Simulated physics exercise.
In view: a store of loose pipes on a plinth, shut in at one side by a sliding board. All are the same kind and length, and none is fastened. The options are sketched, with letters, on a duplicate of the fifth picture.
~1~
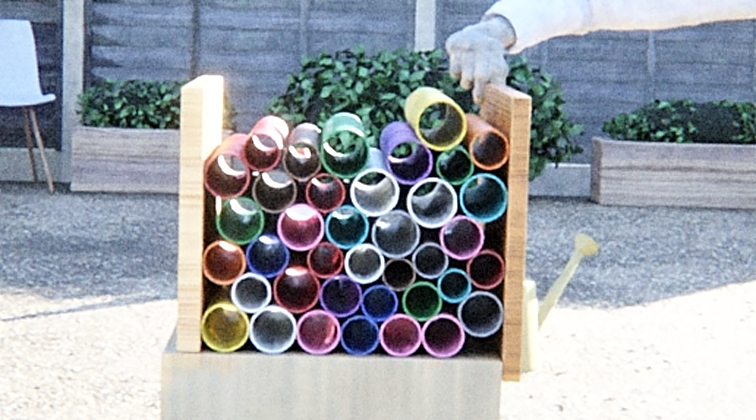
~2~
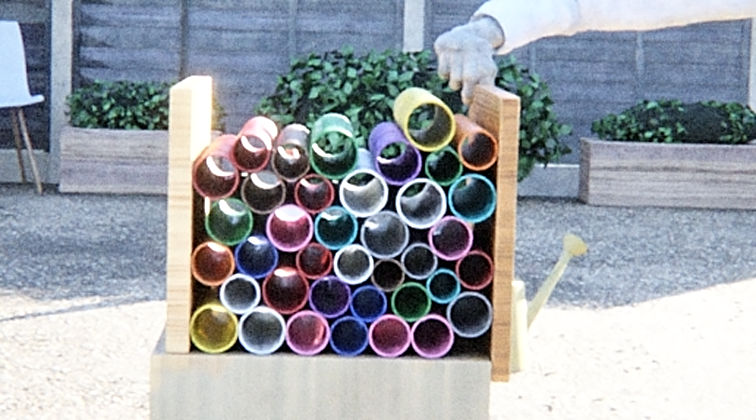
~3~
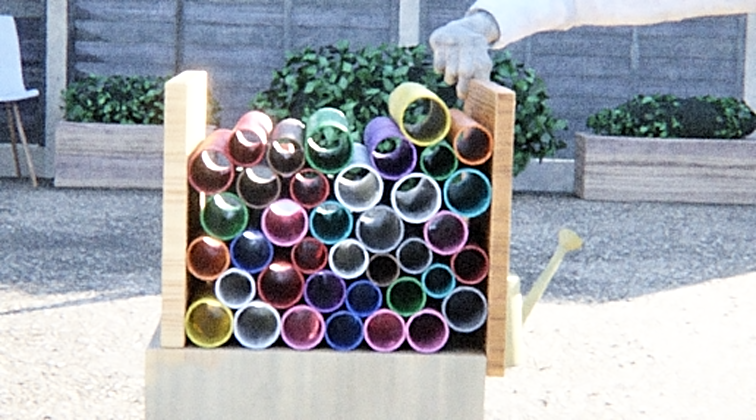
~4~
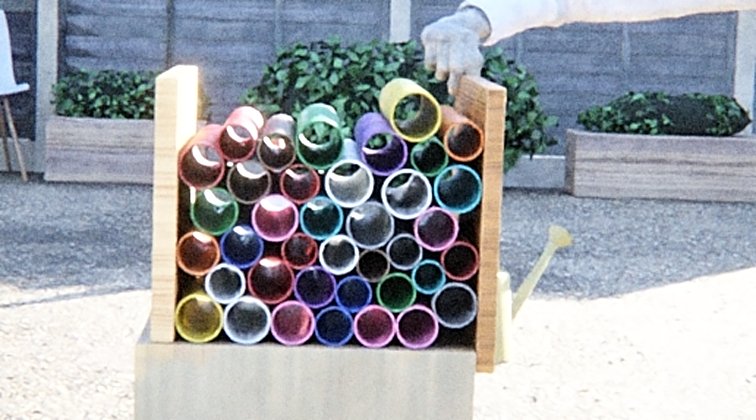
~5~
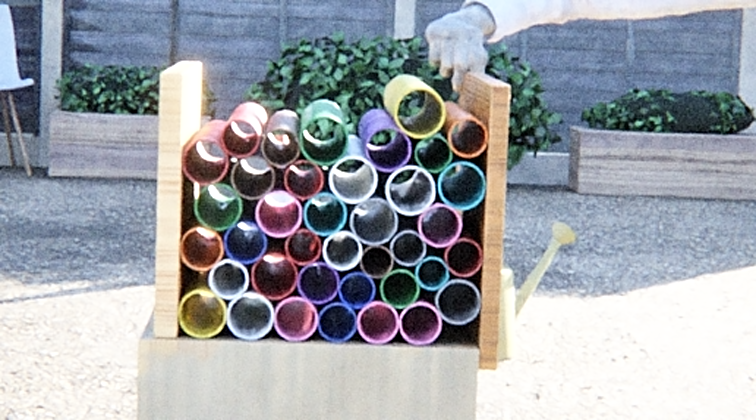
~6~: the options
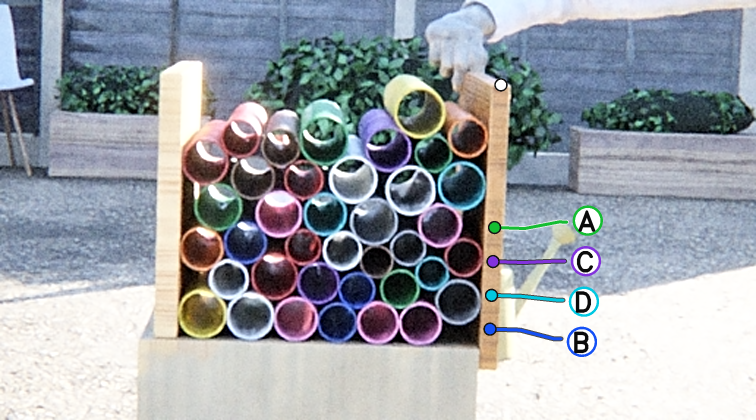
Colourful pipes sit stacked between wooden boards while a gloved hand rests at the right board's top.
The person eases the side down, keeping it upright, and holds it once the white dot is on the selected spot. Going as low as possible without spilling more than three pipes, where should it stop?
The lowest mark that will do is A.
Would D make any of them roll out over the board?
Yes, at D.
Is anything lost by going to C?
Yes, at C.
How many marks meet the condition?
One of them.
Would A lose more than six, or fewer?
At A, fewer than six.
On the marked copy, A at (495, 228); B at (490, 329); C at (493, 262); D at (492, 295); the white dot at (501, 85).
With A. Early on, top of the board (488, 150).
Further on, top of the board (484, 224).
At the end, top of the board (484, 227), two out over the board.
As for the rest, B more than three out over the board; C four out over the board; D more than three out over the board.
